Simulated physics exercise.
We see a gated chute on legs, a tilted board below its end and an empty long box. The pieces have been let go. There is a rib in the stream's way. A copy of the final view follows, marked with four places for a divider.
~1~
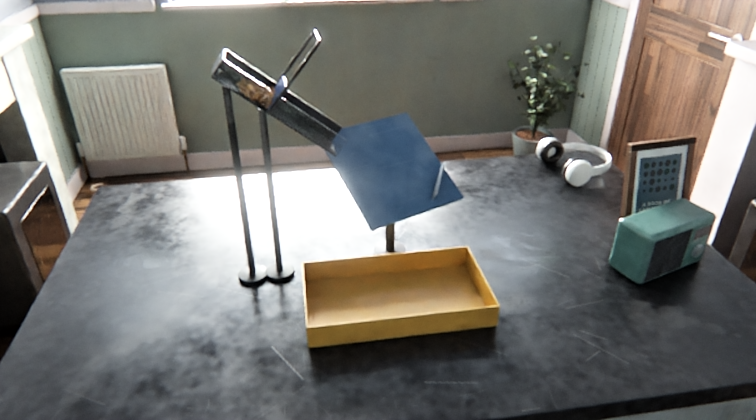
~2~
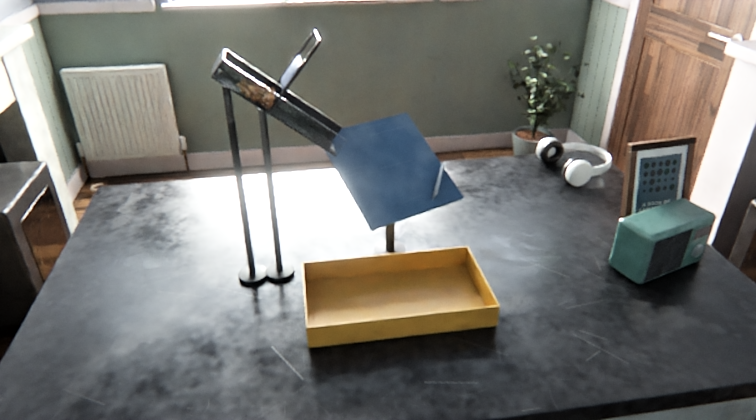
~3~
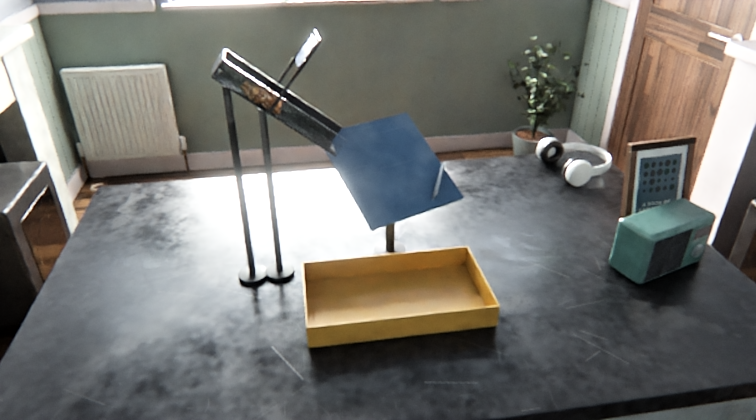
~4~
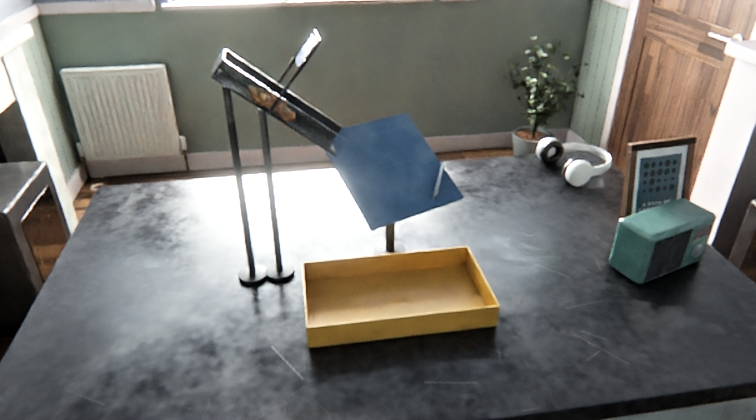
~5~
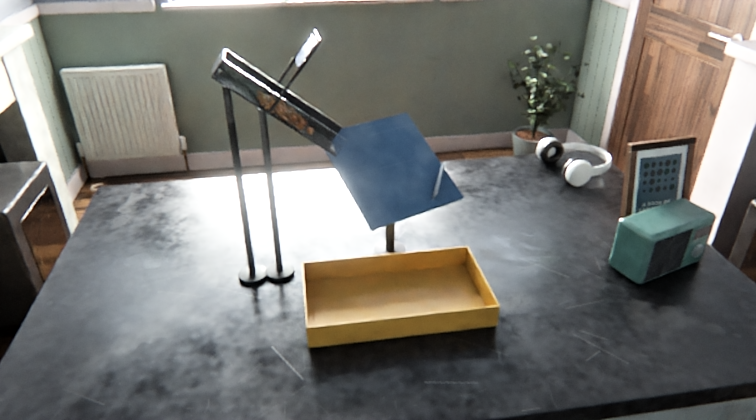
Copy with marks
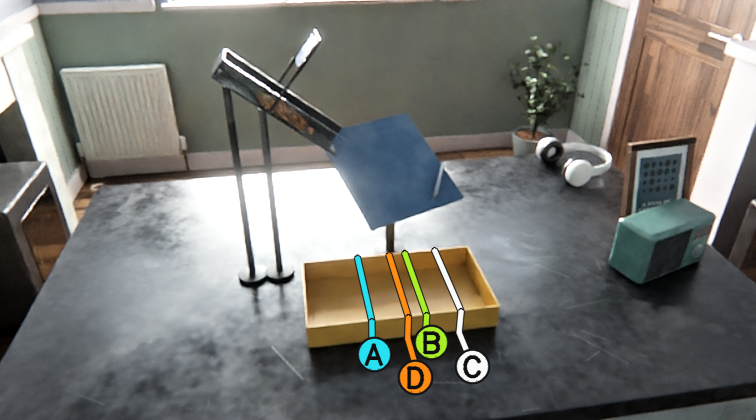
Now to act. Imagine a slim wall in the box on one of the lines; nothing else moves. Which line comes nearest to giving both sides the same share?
C.
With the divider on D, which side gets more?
The right side.
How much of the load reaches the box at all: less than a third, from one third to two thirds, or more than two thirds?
It is more than two thirds.
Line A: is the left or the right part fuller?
Right.
On the marked copy, line A crosses the front rim at (371, 320); line B crosses the front rim at (426, 314); line C crosses the front rim at (460, 310); line D crosses the front rim at (408, 316).
With A, of what is caught, none on the left of the divider, all on the right.
With B, of what is caught, a stray few on the left of the divider, nearly all on the right.
With C, of what is caught, about a third on the left of the divider, about two thirds on the right.
With D, of what is caught, none on the left of the divider, all on the right.
